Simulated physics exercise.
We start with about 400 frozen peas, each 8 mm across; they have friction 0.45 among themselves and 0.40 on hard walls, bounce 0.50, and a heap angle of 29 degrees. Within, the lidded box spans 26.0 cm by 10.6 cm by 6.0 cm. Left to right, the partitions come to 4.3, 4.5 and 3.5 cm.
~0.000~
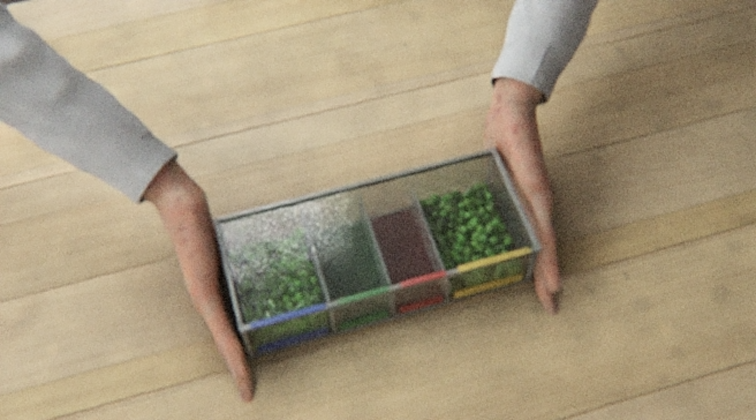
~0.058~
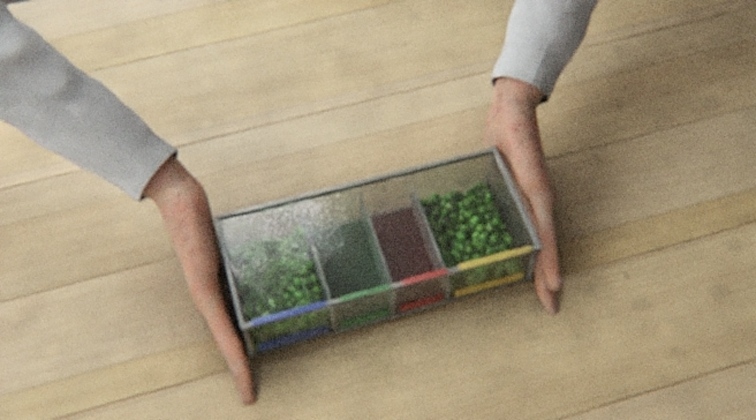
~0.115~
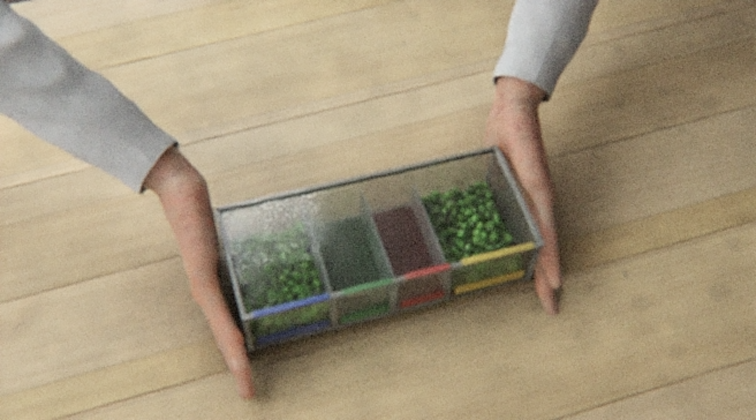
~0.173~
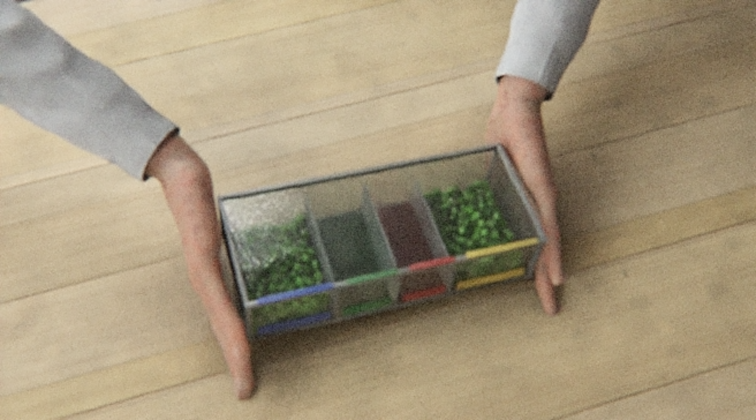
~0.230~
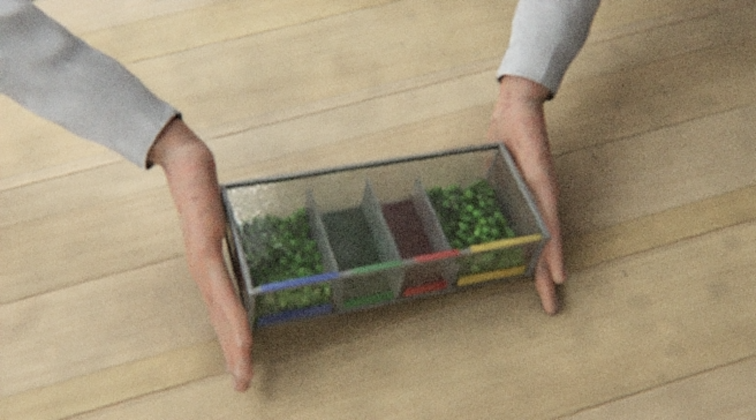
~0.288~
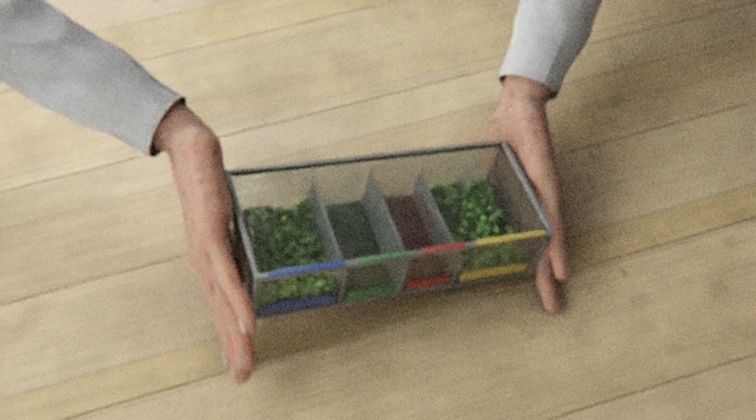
A pale wooden plank surface is seen from above at an angle, and the view stays still. Two hands in light grey sleeves hold a clear lidded box divided into four compartments, with green peas in the blue-marked left and yellow-marked right ones, and none in the green- and red-marked middle ones. The hands tilt the box slightly, its front edge rising a little, more on the left.
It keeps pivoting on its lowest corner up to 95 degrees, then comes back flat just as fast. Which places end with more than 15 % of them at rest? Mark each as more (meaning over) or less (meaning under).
Red compartment - less; blue compartment - more; green compartment - less; yellow compartment - more.
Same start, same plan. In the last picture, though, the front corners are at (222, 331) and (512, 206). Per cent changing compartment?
Then roughly 45 per cent.
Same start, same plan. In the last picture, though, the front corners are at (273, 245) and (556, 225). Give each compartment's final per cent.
Final per cent - red: 0; blue: 30; green: 5; yellow: 65.
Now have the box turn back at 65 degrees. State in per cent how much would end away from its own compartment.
0 percent.
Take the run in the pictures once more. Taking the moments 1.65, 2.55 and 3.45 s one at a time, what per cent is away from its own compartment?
In order, some 5, 15 and 15.
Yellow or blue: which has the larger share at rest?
Yellow comes out ahead.
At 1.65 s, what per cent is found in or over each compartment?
Per cent by colour: Red 0; blue 40; green 5; yellow 55.
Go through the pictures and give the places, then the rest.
The first frame shows box tilt 0 degrees, front corners at (244, 327) and (535, 248); blue 45 %, yellow 55 %.
The second frame shows box tilt 1 degrees, front corners at (245, 325) and (536, 247).
The third frame shows box tilt 3 degrees, front corners at (246, 316) and (538, 243), lowest corner right back.
The fourth frame shows box tilt 7 degrees, front corners at (249, 303) and (542, 239), lowest corner right back.
The fifth frame shows box tilt 11 degrees, front corners at (254, 290) and (545, 236), lowest corner right back.
The sixth frame shows box tilt 14 degrees, front corners at (259, 276) and (548, 232), lowest corner right back; blue 45 %, yellow 55 %. The box's pace is about 60 degrees a second.
After 1.65 s, tilt 95 degrees; blue 40 %, green 5 %, yellow 55 %.
After 2.55 s, tilt 43 degrees; blue 30 %, green 5 %, yellow 65 %.
Then, at 3.45 s, tilt 0 degrees; blue 30 %, green 5 %, yellow 65 %.
By 4.1 s all is still; red 0 %, blue 30 %, green 5 %, yellow 65 %.
